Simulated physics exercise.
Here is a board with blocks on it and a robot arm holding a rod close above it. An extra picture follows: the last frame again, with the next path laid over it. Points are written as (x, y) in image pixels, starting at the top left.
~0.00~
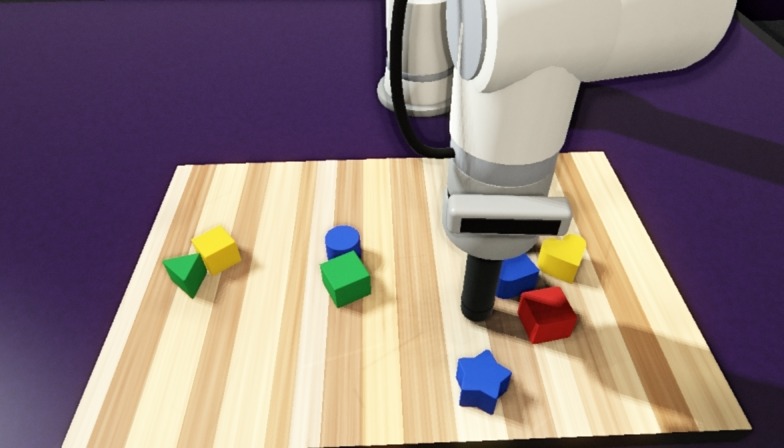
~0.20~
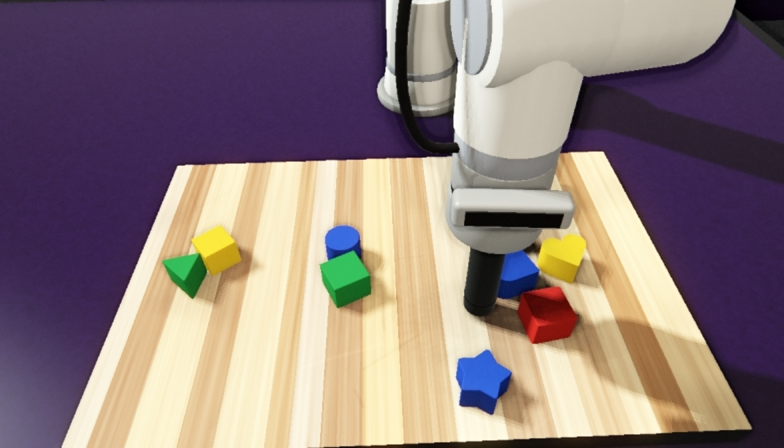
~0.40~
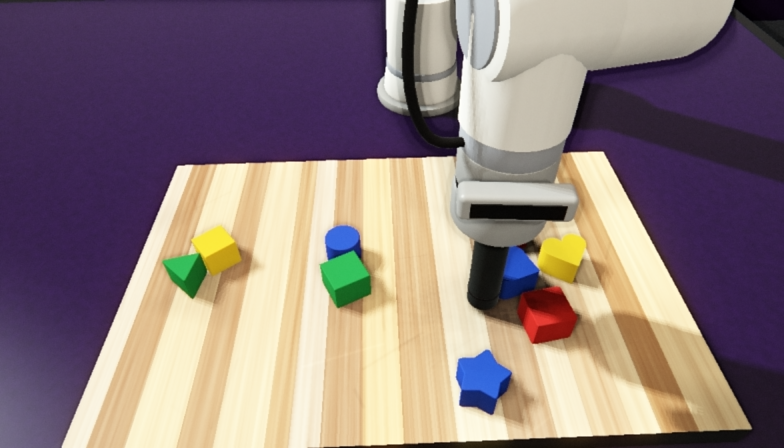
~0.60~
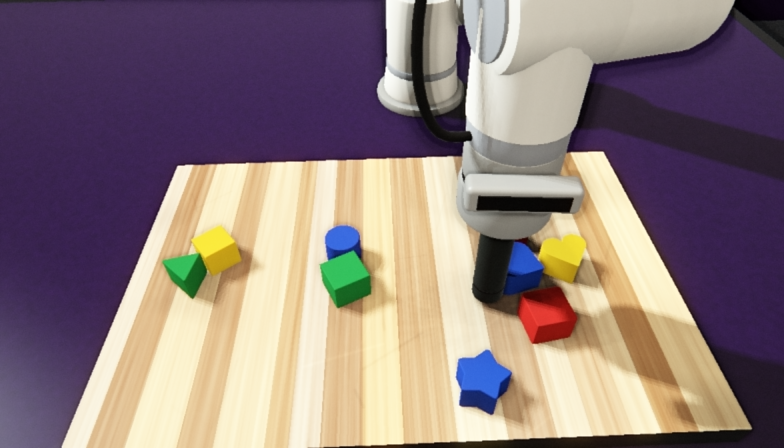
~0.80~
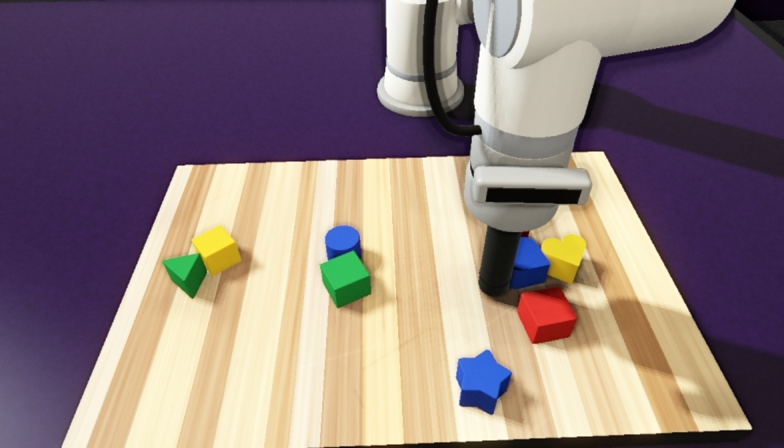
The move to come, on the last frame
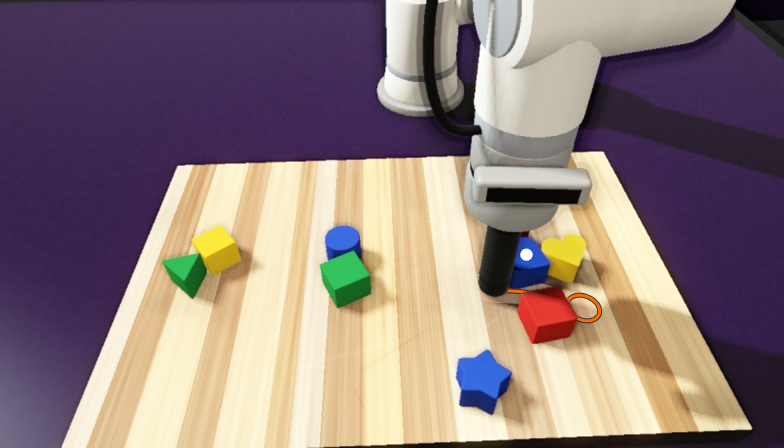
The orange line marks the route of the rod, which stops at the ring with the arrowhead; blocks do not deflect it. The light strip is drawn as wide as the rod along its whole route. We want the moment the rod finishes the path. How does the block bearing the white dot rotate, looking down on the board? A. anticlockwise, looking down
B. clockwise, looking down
A: Anticlockwise, looking down.
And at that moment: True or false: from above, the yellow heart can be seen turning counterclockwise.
Answer: False.
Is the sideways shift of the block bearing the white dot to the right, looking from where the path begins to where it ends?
Answer: No.
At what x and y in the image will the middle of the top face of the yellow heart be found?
Just about (580, 237).
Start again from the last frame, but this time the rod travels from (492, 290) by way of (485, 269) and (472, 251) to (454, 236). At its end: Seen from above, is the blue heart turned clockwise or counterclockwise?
Direction: Clockwise.
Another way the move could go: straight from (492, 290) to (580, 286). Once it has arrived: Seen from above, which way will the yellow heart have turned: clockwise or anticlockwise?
From above, it looks like the yellow heart goes clockwise.
Drawn move, from (492, 290) over (522, 292) and (552, 299) to (583, 308); the dot is on the blue heart.
What follows on the original path. Halfway along, rod at (540, 290); blue heart at (546, 247), turned 60° anticlockwise; yellow heart at (580, 237), turned 45° clockwise.
At the end, rod at (585, 303); red triangular piece still; blue heart at (546, 247), turned 65° anticlockwise; red four-sided block at (556, 311), turned 25° clockwise; yellow heart at (580, 237), turned 45° clockwise.
